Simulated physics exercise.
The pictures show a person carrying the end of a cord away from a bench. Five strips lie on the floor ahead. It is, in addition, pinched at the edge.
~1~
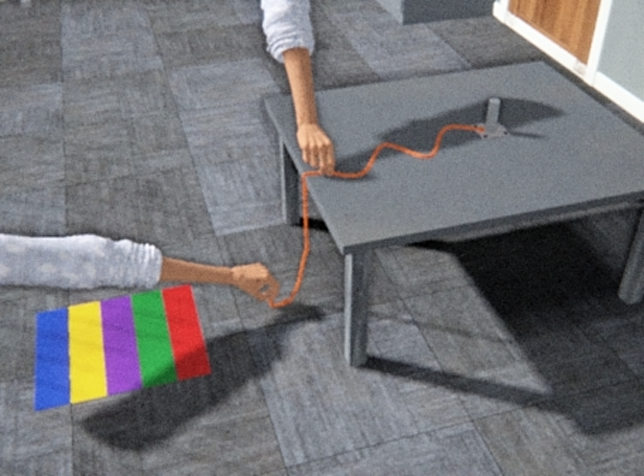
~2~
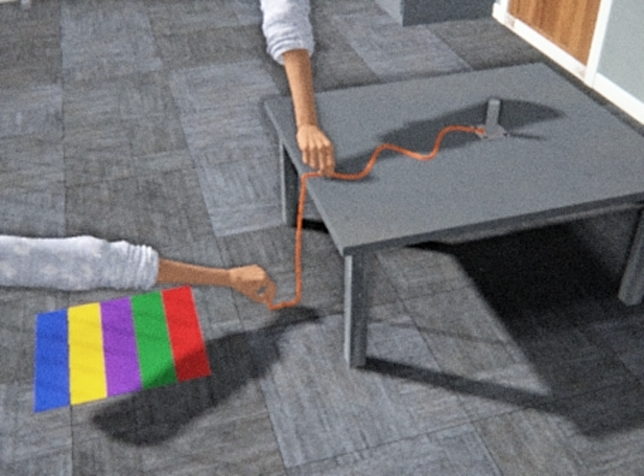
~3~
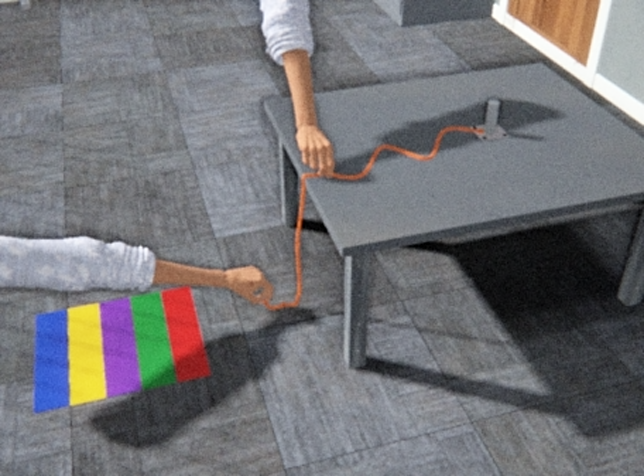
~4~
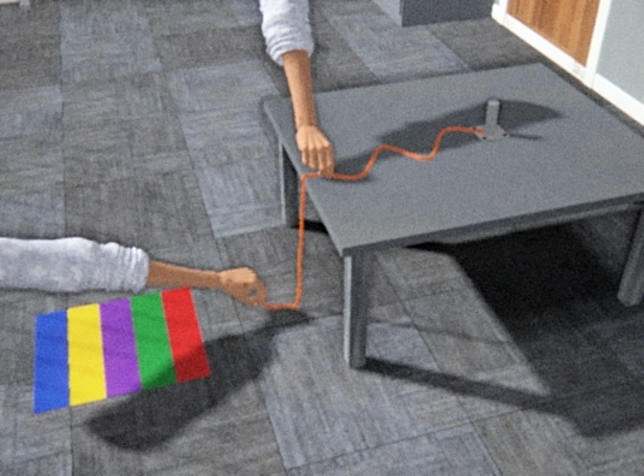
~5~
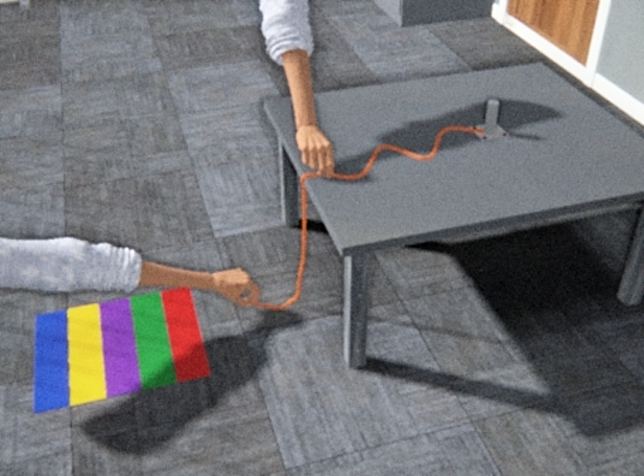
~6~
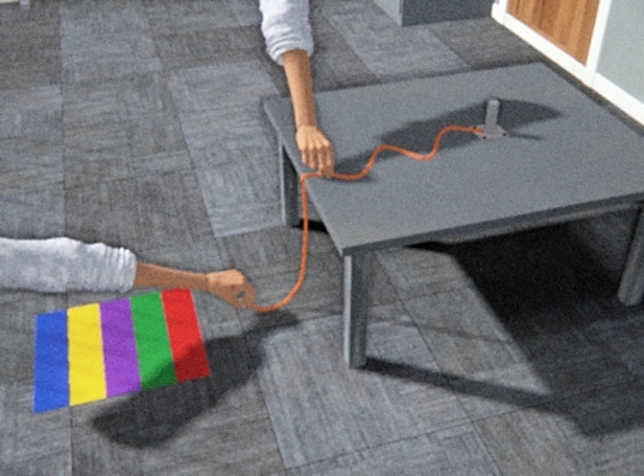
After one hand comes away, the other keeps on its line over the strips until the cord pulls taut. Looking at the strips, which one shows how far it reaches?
The yellow strip shows it.
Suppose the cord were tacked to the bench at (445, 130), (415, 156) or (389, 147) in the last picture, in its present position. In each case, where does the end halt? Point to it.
First near (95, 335), then near (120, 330), then near (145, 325).
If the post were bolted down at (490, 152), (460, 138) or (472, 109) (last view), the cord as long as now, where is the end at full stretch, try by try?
The spots are near (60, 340), (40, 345) and (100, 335).
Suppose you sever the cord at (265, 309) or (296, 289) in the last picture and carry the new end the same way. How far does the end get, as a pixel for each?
In order, about (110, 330) and about (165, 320).
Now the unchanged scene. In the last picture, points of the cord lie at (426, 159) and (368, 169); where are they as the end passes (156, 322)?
They end up close to (391, 153) and (304, 177).
Soon after, end near (156, 322); over green.
Then, end near (111, 331); over purple.
At full stretch, end near (83, 337); over yellow. Over yellow.
